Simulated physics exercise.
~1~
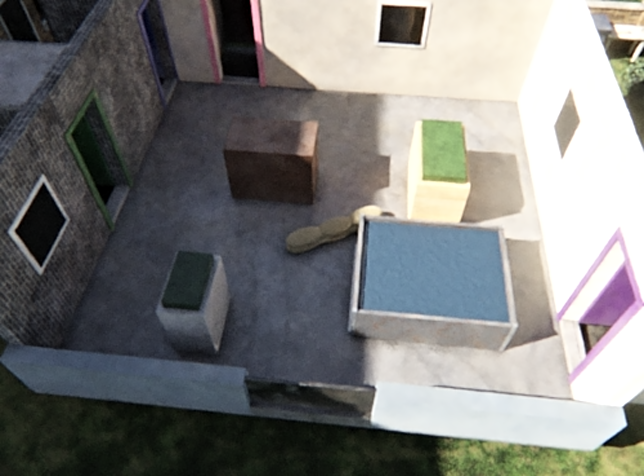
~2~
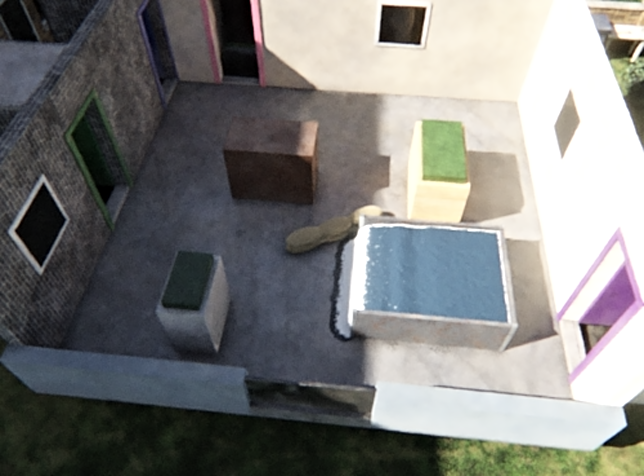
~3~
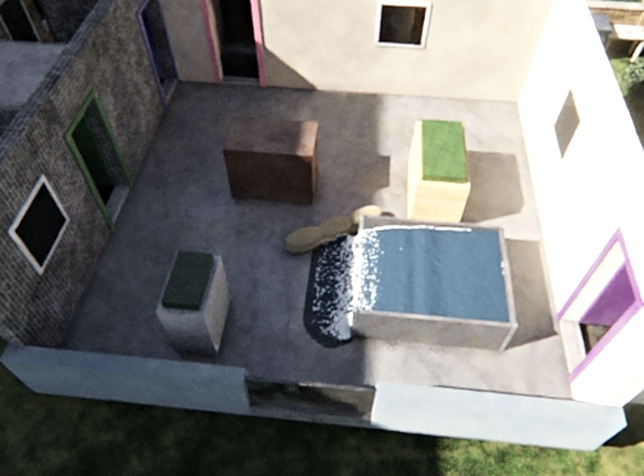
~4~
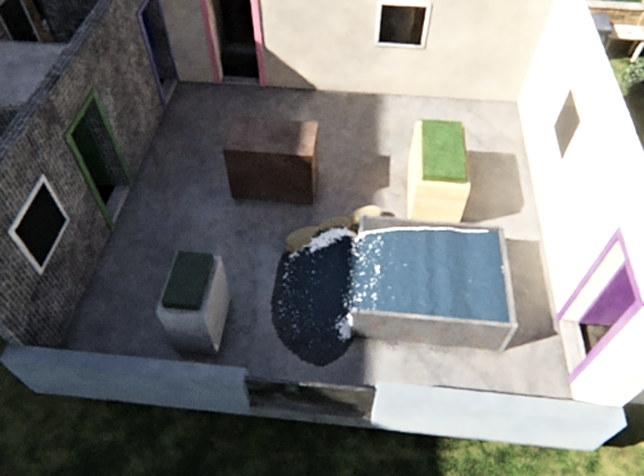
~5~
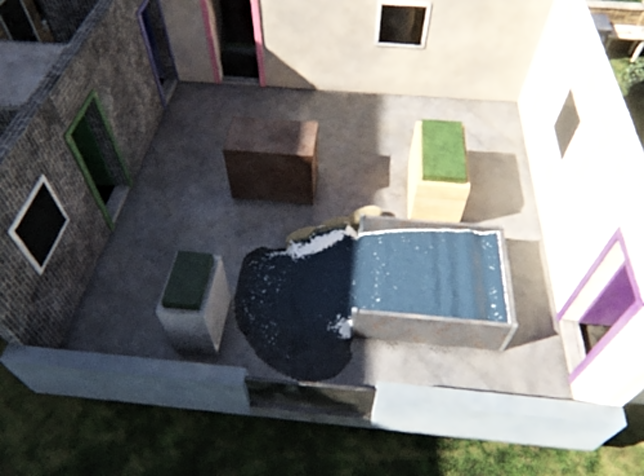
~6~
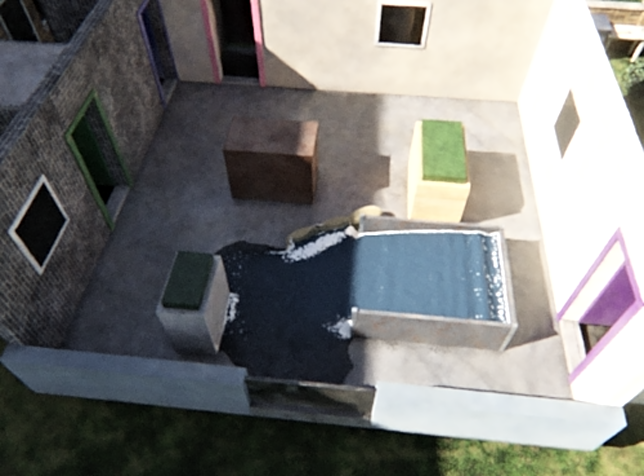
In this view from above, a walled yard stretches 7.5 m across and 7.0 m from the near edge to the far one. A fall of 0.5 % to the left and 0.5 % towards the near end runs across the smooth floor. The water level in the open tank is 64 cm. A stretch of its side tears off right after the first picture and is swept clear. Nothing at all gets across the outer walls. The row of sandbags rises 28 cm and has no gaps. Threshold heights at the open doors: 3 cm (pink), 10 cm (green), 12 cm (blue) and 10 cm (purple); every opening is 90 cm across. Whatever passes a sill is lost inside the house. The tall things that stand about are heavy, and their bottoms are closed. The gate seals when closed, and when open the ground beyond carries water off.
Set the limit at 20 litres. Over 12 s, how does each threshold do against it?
At the end, the pink door overtops the limit; the green door overtops the limit; the blue door remains shy of the limit; the purple door remains shy of the limit.
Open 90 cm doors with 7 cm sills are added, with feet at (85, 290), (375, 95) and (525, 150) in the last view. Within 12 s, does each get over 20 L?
In that order: Beyond it, short of it, short of it.
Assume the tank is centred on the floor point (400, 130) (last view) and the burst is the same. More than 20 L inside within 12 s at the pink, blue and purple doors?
Pink: Beyond limit; blue: Beyond limit; purple: Within limit.
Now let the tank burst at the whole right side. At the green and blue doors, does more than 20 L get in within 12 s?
Result: Green limit not passed, blue limit not passed.
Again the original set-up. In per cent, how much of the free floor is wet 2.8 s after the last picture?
Roughly 45 % of the floor.
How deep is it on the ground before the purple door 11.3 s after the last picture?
Looks like about 4.5 cm at that spot.
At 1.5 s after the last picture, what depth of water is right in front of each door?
Depths: Pink door 0 cm, green door 15 cm, blue door 0 cm, purple door 0 cm.
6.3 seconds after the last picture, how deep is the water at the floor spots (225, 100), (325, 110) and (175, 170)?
10, 3 and 6 cm, respectively.
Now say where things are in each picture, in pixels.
The open tank at (432, 270) is whole and still, 64 cm deep, in the first frame.
The front is at (356, 240), 0.9 m from the gap at (359, 278); 0.4 m2 of floor is under water; 64 cm left at the back of the open tank, in the second frame.
The front is at (331, 343), 1.1 m from the gap at (359, 280); 1.2 m2 of floor is under water; 64 cm left at the back of the open tank, in the third frame.
Water pours out at (359, 280) and has run 1.4 m, to (298, 347); typically 12 cm deep outside, 64 cm at the open tank's back, in the fourth frame.
The front is at (241, 313), 1.9 m from the gap at (359, 281); 3.5 m2 of floor is under water; 60 cm left at the back of the open tank, in the fifth frame.
The front is at a hidden place, 2.4 m from the gap at (359, 281); 4.6 m2 of floor is under water; 53 cm left at the back of the open tank, in the sixth frame.
Then, 0.7 s after the last picture water covers 20 % of the floor and is deepest (44 cm) near (238, 310); pink door not reached, green door not reached, blue door not reached, purple door not reached.
Then, 1.5 s after the last picture water covers 30 % of the floor and is deepest (40 cm) near (221, 387); pink door not reached, green door 15 cm at the sill, 0 L in, blue door not reached, purple door not reached.
Then, 2.8 s after the last picture water covers 45 % of the floor and is deepest (27 cm) near (51, 369); pink door not reached, green door 18 cm at the sill, 38 L in, blue door 2 cm at the sill, 0 L in, purple door not reached.
Then, 6.3 s after the last picture water covers 70 % of the floor and is deepest (14 cm) near (176, 88); pink door 11 cm at the sill, 32 L in, green door 9 cm at the sill, 62 L in, blue door 11 cm at the sill, 0 L in, purple door 7 cm at the sill, 8 L in.
Then, 11.3 s after the last picture water covers 100 % of the floor and is deepest (8 cm) near (62, 371); pink door 6 cm at the sill, 133 L in, green door 7 cm at the sill, 62 L in, blue door 6 cm at the sill, 2 L in, purple door 5 cm at the sill, 8 L in.
